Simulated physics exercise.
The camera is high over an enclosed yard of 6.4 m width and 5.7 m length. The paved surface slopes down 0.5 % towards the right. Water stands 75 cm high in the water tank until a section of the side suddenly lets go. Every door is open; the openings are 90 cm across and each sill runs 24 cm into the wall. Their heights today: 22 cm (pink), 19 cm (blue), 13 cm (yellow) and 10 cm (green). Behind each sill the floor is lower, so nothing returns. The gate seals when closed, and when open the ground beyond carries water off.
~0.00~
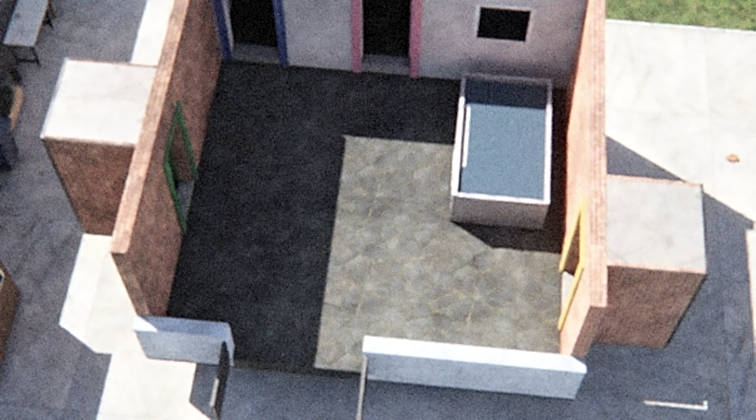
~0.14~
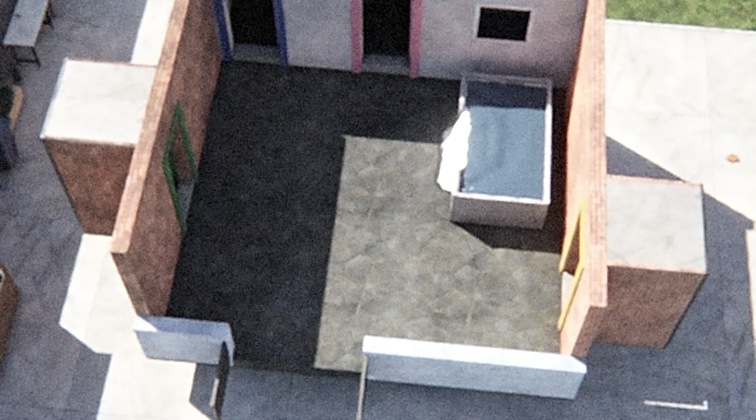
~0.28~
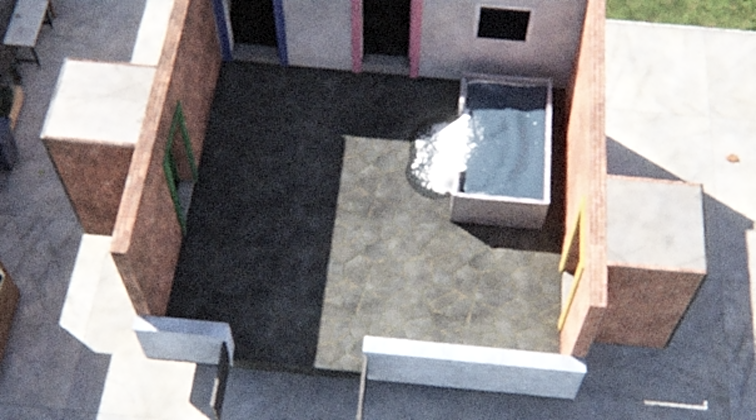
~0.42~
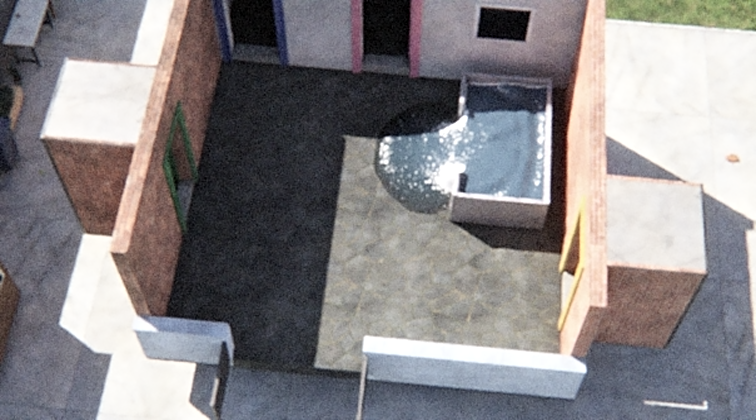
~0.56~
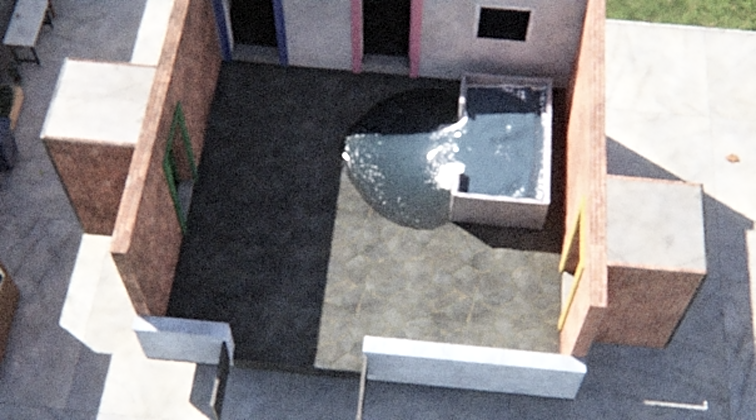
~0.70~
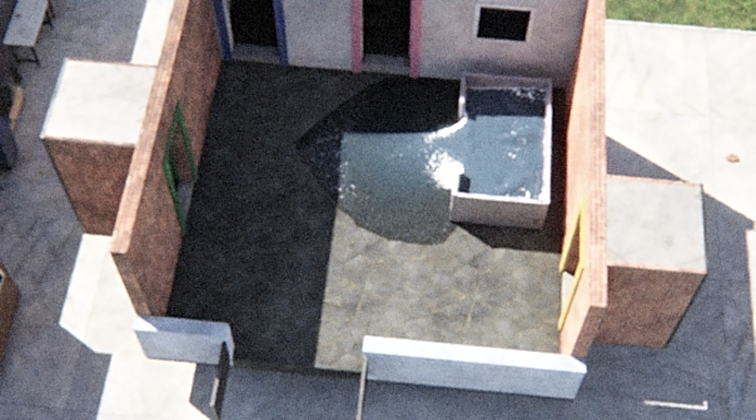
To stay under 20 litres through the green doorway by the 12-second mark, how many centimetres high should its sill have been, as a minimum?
About 15 cm.
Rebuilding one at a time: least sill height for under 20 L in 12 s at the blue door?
About 21 cm at blue.
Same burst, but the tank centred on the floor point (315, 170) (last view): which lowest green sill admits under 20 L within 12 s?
About 33 cm.
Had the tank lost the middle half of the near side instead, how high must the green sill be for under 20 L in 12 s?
About 6.0 cm.
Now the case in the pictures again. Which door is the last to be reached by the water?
Last comes the yellow one.
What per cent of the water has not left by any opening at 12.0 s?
About 76 per cent.
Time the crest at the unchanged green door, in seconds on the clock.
Near 2.0 s.
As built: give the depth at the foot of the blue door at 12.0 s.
About 4.5 cm.
After 1.4 s water covers 45 % of the floor, deepest (35 cm) near (447, 157); it has not reached the green door.
After 3.0 s water covers 65 % of the floor, deepest (32 cm) near (161, 338); 17 cm at the green door, 50 litres in over its 10 cm sill.
After 12.0 s water covers 100 % of the floor, deepest (13 cm) near (560, 175); 5 cm at the green door, 74 litres in over its 10 cm sill.
At the green door as built, the water arrived by 1.6 s and peaked near 21 cm at 2.0 s.
Run again over the same 12 s with other heights there, 33 litres in over 13.5 cm, 7 litres over 18.5 cm. The limit of 20 litres is kept from about 15 cm up.
